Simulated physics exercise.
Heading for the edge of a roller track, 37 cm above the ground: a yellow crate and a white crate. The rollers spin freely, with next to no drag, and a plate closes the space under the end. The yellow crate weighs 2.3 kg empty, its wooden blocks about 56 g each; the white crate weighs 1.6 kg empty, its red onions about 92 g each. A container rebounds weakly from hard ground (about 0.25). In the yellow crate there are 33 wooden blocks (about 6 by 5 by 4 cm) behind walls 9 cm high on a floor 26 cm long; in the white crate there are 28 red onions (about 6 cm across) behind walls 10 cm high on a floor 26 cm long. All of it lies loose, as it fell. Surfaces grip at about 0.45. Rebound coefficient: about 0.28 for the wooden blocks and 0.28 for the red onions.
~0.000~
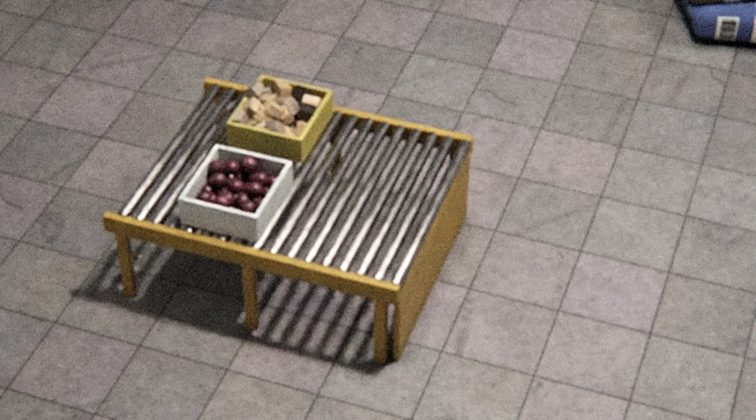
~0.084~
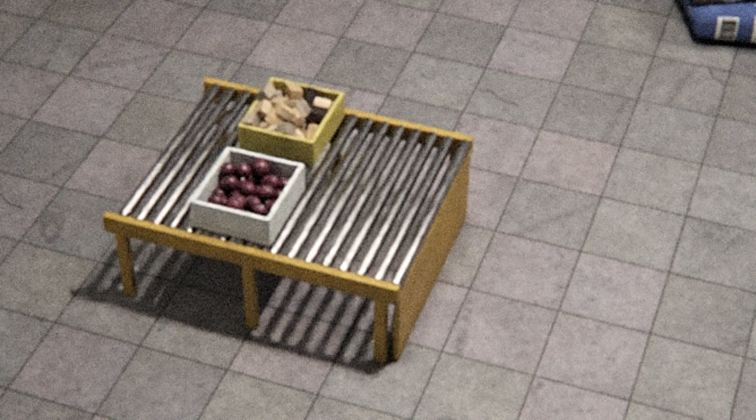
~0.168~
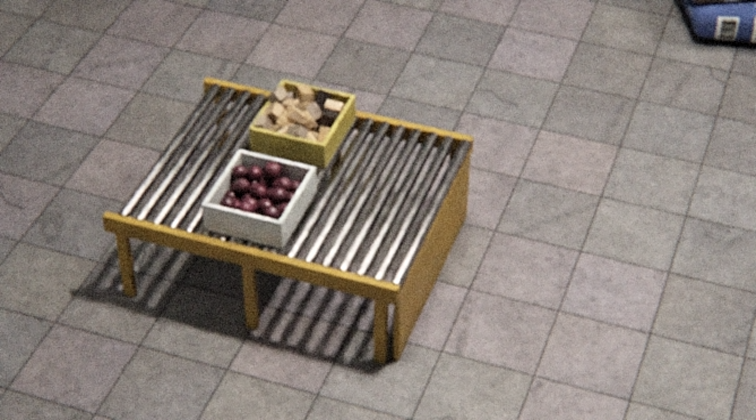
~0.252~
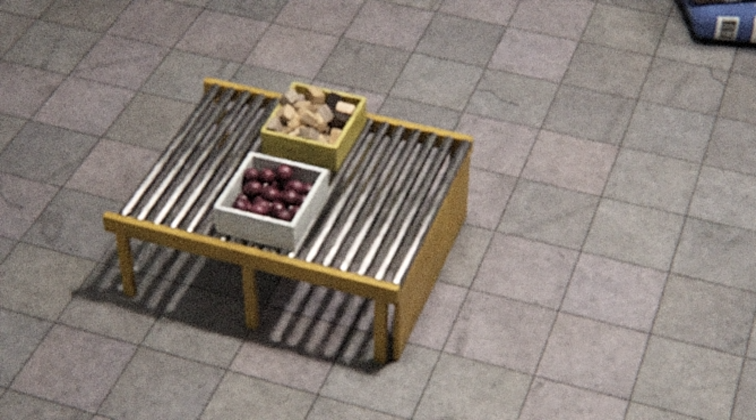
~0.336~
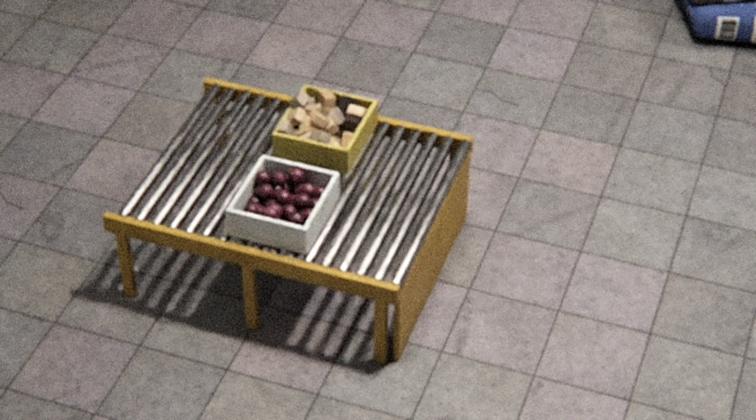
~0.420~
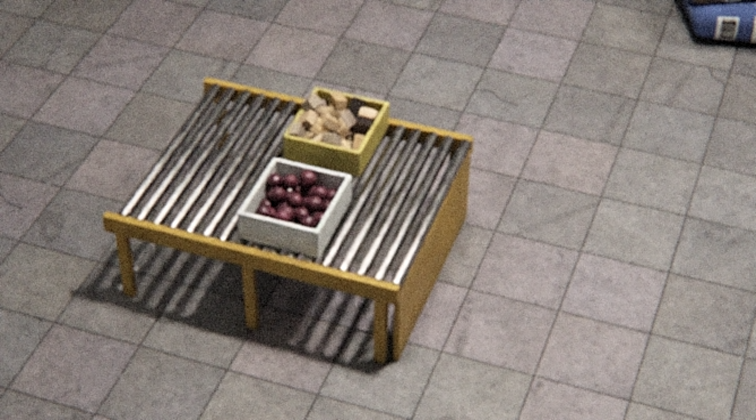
A low roller track with a yellow frame and metal rollers stands on a grey tiled floor, seen from above at an angle, with part of a blue object at the top right corner. On it sit a yellow crate of pale wooden blocks at the back and a white crate of dark red onions nearer the front. Both crates slide slowly and steadily rightward together, while the camera stays still.
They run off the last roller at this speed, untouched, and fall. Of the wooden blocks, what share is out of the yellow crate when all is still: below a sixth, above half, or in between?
Out of the yellow crate go more than half of the wooden blocks.
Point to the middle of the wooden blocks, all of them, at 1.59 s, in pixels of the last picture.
At about (502, 195).
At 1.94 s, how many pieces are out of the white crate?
About: White crate 25.
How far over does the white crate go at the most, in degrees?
Roughly 100°.
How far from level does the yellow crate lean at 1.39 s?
It leans some 5°.
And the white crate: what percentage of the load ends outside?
White crate 90 per cent.
After 0.90 s, the front runs out over the edge.
After 1.39 s, the yellow crate is level with 0 of 33 out and the white crate leans 8° with 0 of 28 out.
After 1.59 s, the yellow crate leans 48° with 1 of 33 out and the white crate leans 62° with 0 of 28 out.
After 1.94 s, the yellow crate has gone over with 18 of 33 out and the white crate has gone over with 23 of 28 out.
Final count (at 2.82 s), the yellow crate leans 45° with 21 of 33 out and the white crate has gone over with 25 of 28 out. Asked share, 21 of 33, 64 per cent.
